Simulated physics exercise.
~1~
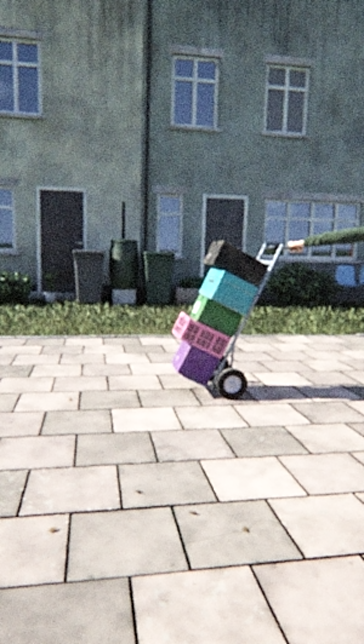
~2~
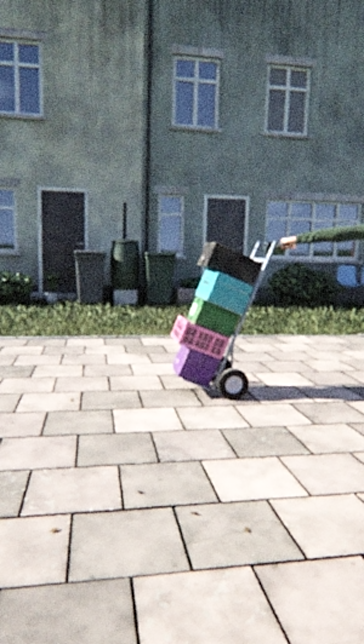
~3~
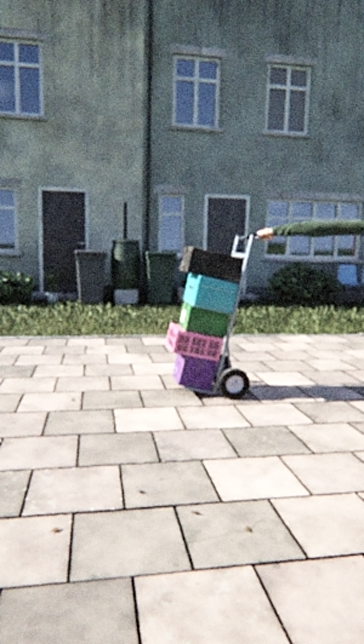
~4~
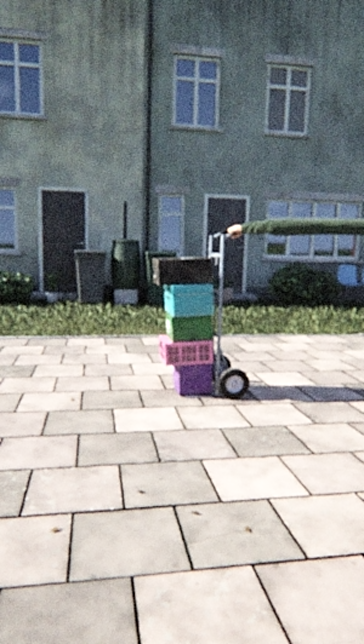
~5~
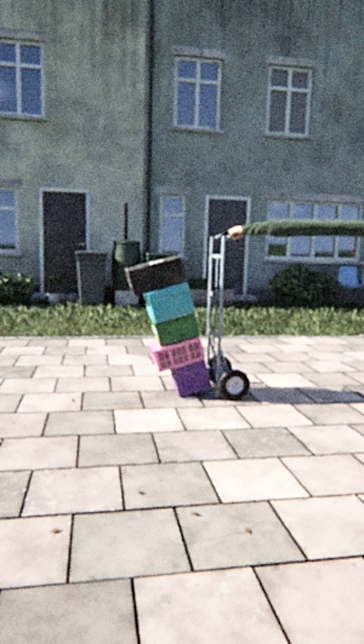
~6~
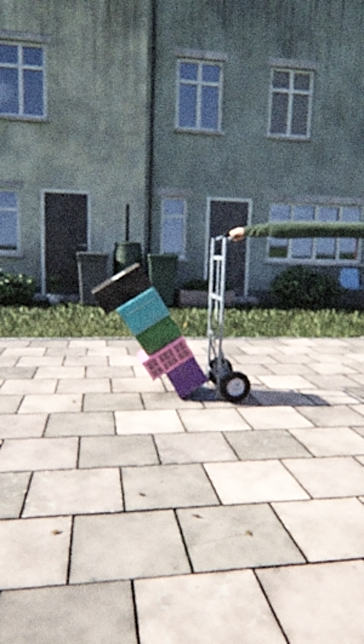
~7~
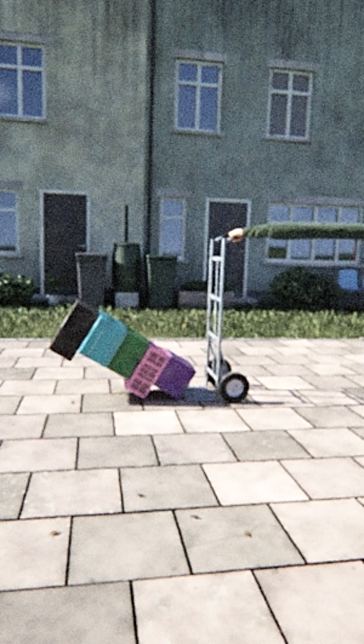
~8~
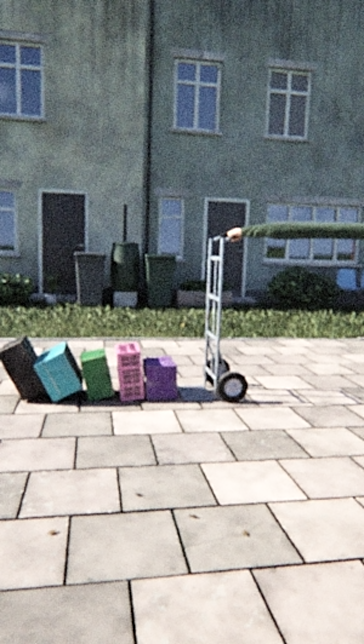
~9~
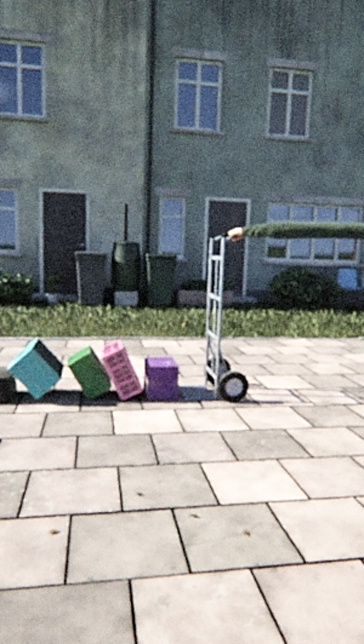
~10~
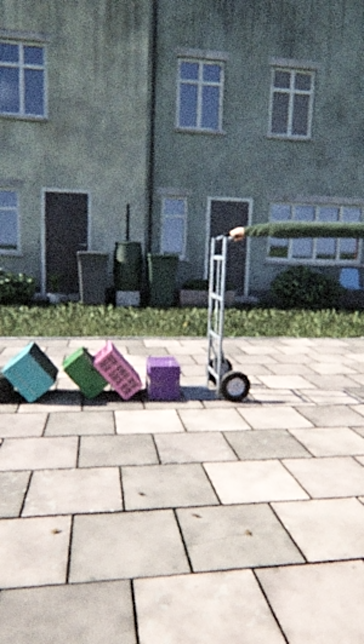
A hand truck stacked with five colourful boxes was swung upright by an outstretched arm, and the whole stack tipped off to the left, toppling onto the paving, where the boxes ended up strewn in a row beside the empty-looking truck.
